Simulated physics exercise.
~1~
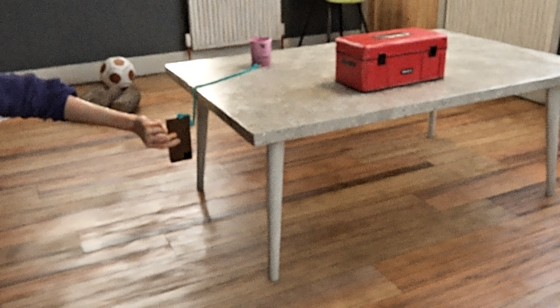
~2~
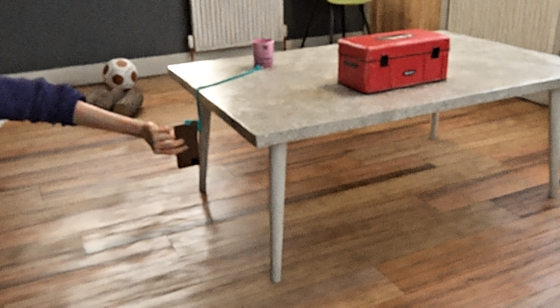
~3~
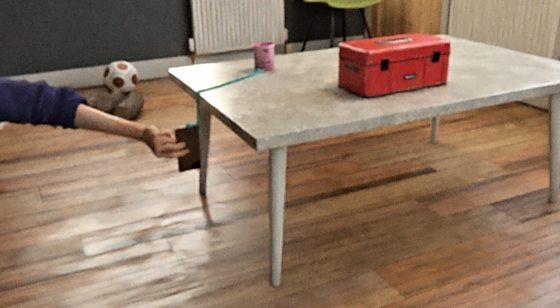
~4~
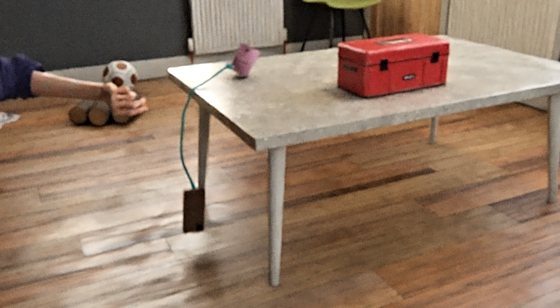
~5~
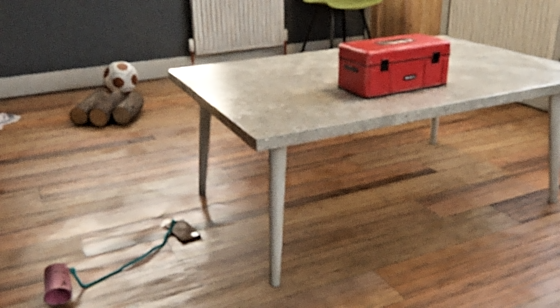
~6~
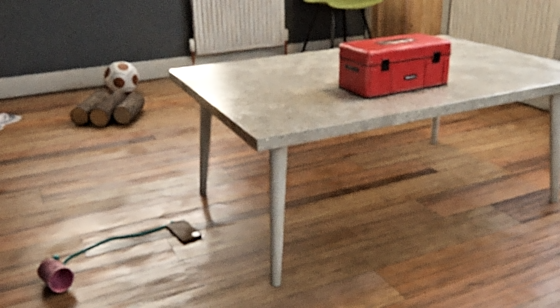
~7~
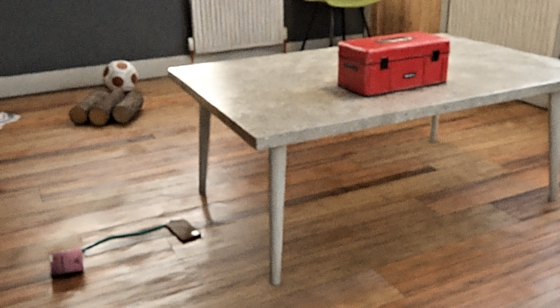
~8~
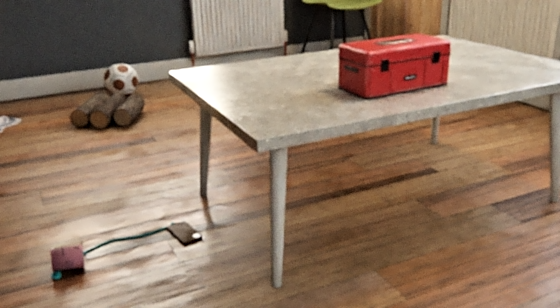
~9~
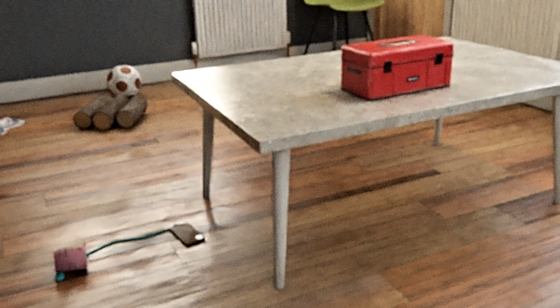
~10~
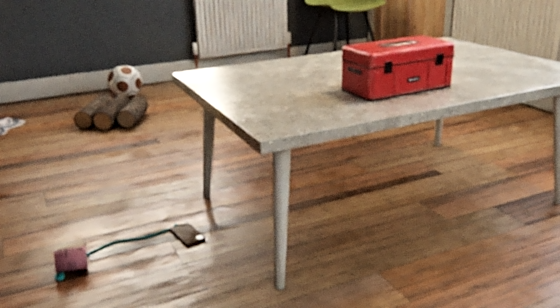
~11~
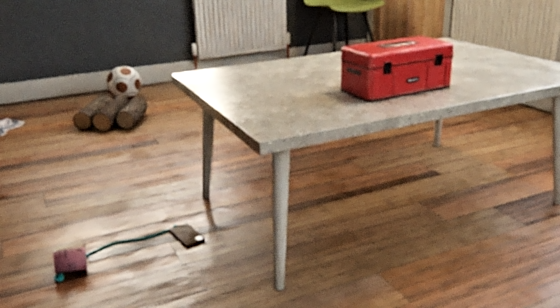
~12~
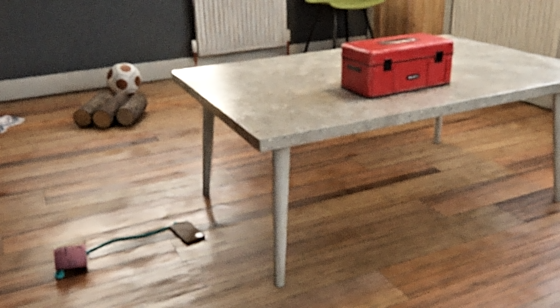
A pale table with splayed legs stands on a wooden floor, seen from slightly above by a gently swaying camera, with a red toolbox on top and a pink cup near its far left corner. Behind are a dark wall, a white radiator, and a ball resting on logs. At the left, a hand in a dark sleeve holds a brown phone tied to the cup by a teal cord. The hand lets go and draws back, and the phone drops as the cup tips. The phone lands, the cup is dragged off, and both lie still below, the toolbox unmoved.
